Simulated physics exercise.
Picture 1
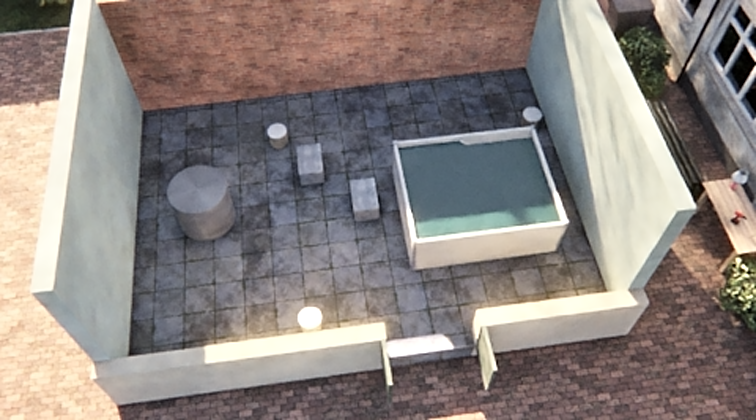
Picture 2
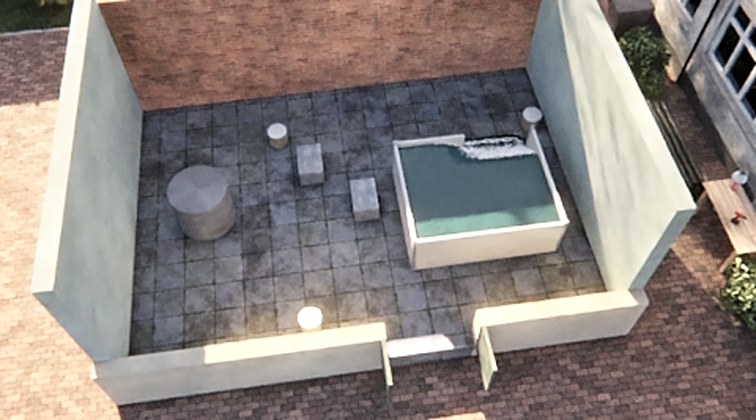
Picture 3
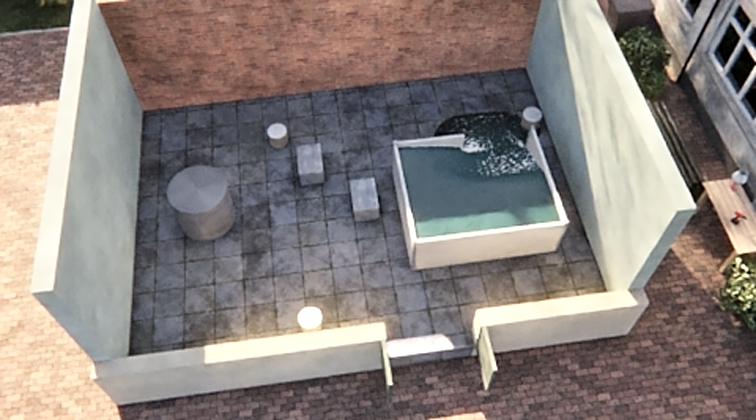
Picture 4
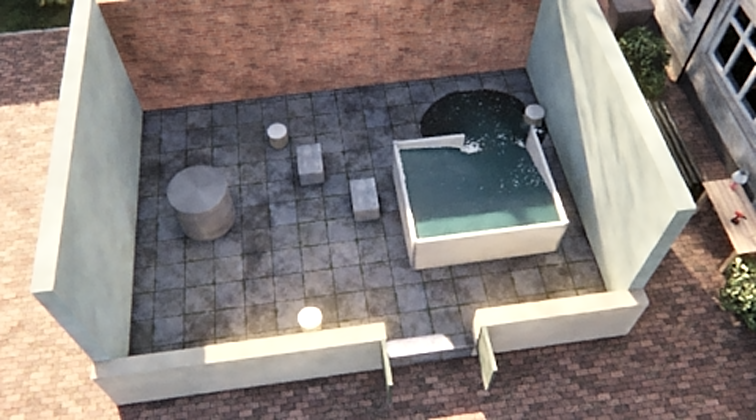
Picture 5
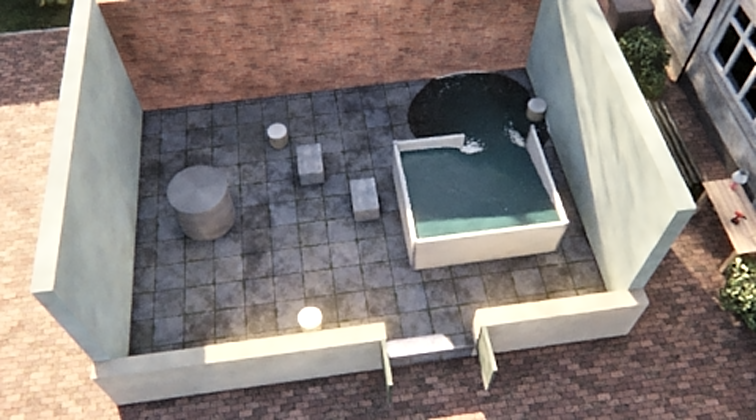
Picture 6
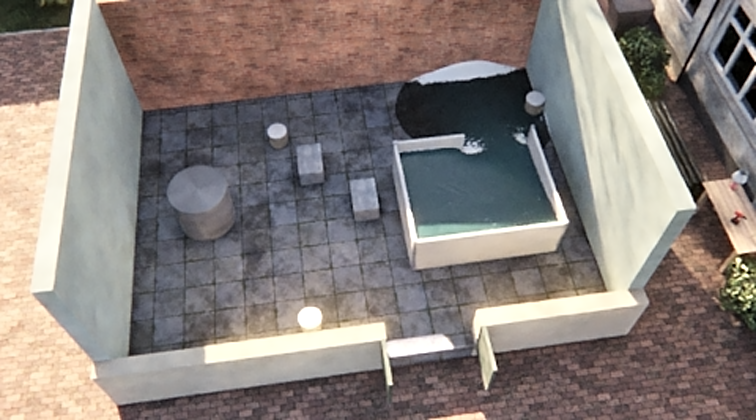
The footage shows water pouring through a gap in the back wall of a raised tank in a walled yard, spreading over the paving toward the brick wall and slightly shifting a small pail nearby, while the other objects stay still.
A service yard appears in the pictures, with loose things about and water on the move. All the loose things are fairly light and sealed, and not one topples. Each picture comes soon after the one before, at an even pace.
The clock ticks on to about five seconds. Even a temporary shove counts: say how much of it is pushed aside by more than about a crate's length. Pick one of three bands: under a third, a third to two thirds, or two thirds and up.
A third to two thirds.
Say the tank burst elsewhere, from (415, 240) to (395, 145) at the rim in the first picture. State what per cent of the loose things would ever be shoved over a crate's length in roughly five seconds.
I'd guess around 80 percent of them.
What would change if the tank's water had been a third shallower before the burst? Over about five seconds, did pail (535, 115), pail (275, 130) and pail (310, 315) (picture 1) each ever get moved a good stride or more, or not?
Beyond that, then beyond that, then not beyond that.
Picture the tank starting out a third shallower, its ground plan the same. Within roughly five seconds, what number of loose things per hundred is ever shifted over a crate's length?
Roughly 60 in a hundred.
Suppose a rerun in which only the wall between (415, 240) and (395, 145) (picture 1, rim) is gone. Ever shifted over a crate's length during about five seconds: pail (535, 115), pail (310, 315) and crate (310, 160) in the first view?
Never got that far, got that far, got that far.
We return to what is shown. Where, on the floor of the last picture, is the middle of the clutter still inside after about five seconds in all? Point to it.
(254, 262).
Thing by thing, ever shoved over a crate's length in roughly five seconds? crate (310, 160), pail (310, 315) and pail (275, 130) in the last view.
As listed: Travels that far, falls short and travels that far.
A moment on, 1 of 5 are well off their spots; 1 afloat.
Next, 1 of 5 are well off their spots; 1 afloat.
Later, 3 of 5 are well off their spots; 2 afloat.
In the end, 3 of 5 are well off their spots, and 3 have been at some point; 2 afloat.
